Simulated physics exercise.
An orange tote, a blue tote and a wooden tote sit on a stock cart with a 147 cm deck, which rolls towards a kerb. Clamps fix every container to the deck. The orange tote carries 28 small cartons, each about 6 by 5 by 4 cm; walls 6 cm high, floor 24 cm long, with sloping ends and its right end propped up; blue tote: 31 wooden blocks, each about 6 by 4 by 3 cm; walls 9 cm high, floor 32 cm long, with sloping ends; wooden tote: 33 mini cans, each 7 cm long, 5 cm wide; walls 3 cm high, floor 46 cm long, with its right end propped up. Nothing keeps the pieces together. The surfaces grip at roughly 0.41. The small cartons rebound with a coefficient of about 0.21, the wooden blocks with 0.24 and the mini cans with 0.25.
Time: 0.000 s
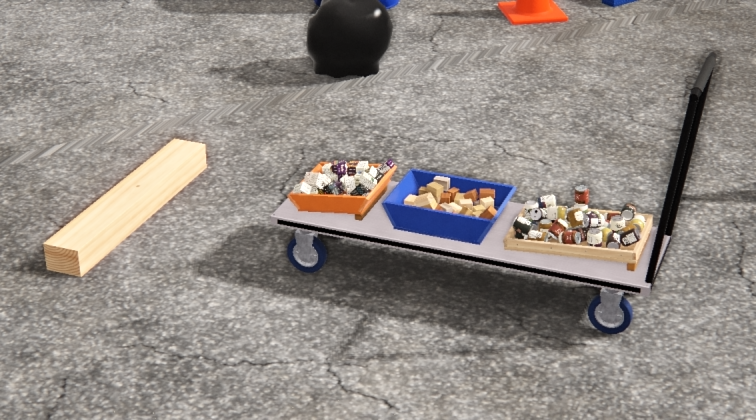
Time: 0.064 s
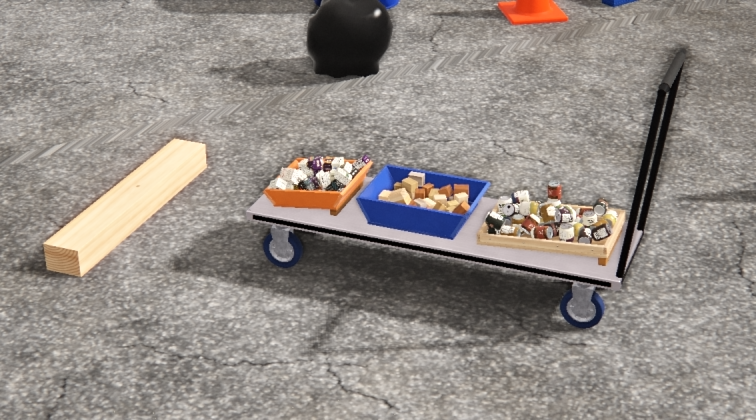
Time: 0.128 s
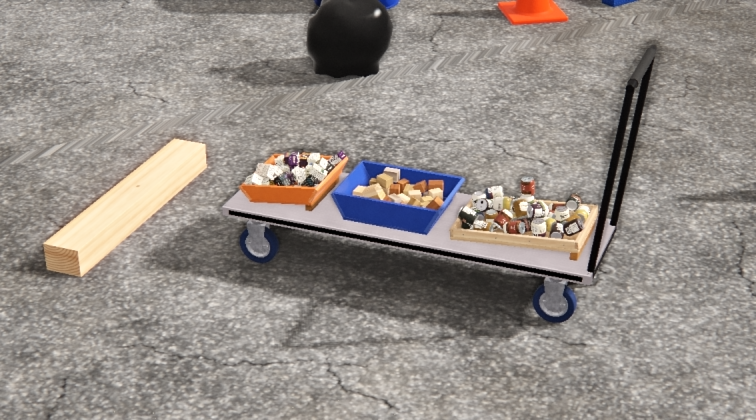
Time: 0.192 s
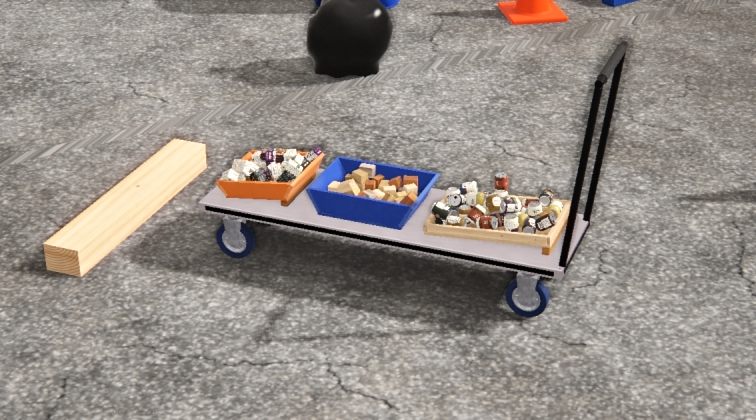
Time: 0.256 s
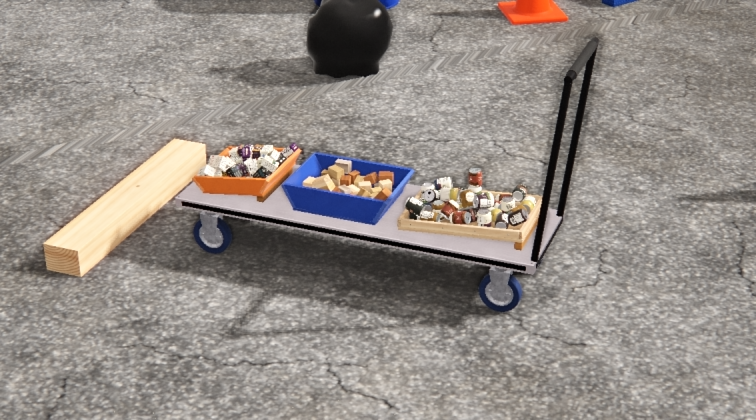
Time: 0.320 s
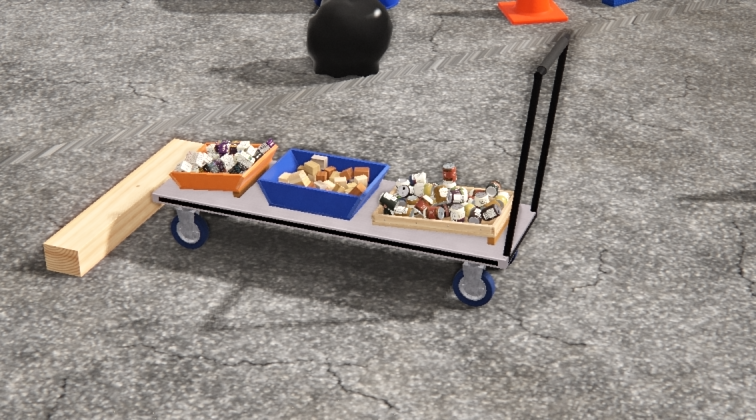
The clip opens on a flat cart with a black handle, carrying an orange tote, a blue tote and a wooden tote, each filled with small items, right of a pale timber beam on cracked pavement. The cart rolls steadily left, closing much of the gap, its totes keeping their places.
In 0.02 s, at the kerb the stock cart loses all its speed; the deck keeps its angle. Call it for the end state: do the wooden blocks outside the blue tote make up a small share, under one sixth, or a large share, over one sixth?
A small share, under one sixth.
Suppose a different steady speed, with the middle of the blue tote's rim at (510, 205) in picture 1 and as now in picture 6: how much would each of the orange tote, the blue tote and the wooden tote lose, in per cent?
Result - orange tote: 50 per cent; blue tote: 10 per cent; wooden tote: 30 per cent.
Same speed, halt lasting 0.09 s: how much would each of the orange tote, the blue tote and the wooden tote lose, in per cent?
That way you'd get orange tote at 20, blue tote at 0, and wooden tote at 20 percent.
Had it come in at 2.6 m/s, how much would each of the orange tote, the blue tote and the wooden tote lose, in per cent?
Then the orange tote sheds 60 per cent of its load, the blue tote 10 per cent, and the wooden tote 50 per cent.
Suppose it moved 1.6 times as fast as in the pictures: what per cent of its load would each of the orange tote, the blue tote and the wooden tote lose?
Orange tote 60, blue tote 10, wooden tote 30 per cent.
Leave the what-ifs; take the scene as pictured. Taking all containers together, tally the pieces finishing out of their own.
Total: Around 16.
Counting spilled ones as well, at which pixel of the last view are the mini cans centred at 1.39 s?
Their middle is around (369, 193).
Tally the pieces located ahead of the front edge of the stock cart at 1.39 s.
About 6.
After 0.44 s, impact.
After 0.54 s, orange tote 27 in, 1 out, blue tote 31 in, 0 out and wooden tote 30 in, 3 out.
After 0.66 s, orange tote 23 in, 5 out, blue tote 31 in, 0 out and wooden tote 28 in, 5 out.
After 0.89 s, orange tote 20 in, 8 out, blue tote 30 in, 1 out and wooden tote 26 in, 7 out.
Outcome (at 1.39 s), orange tote 20 in, 8 out, blue tote 30 in, 1 out and wooden tote 25 in, 8 out. Asked share, 1 of 31, 3 per cent.
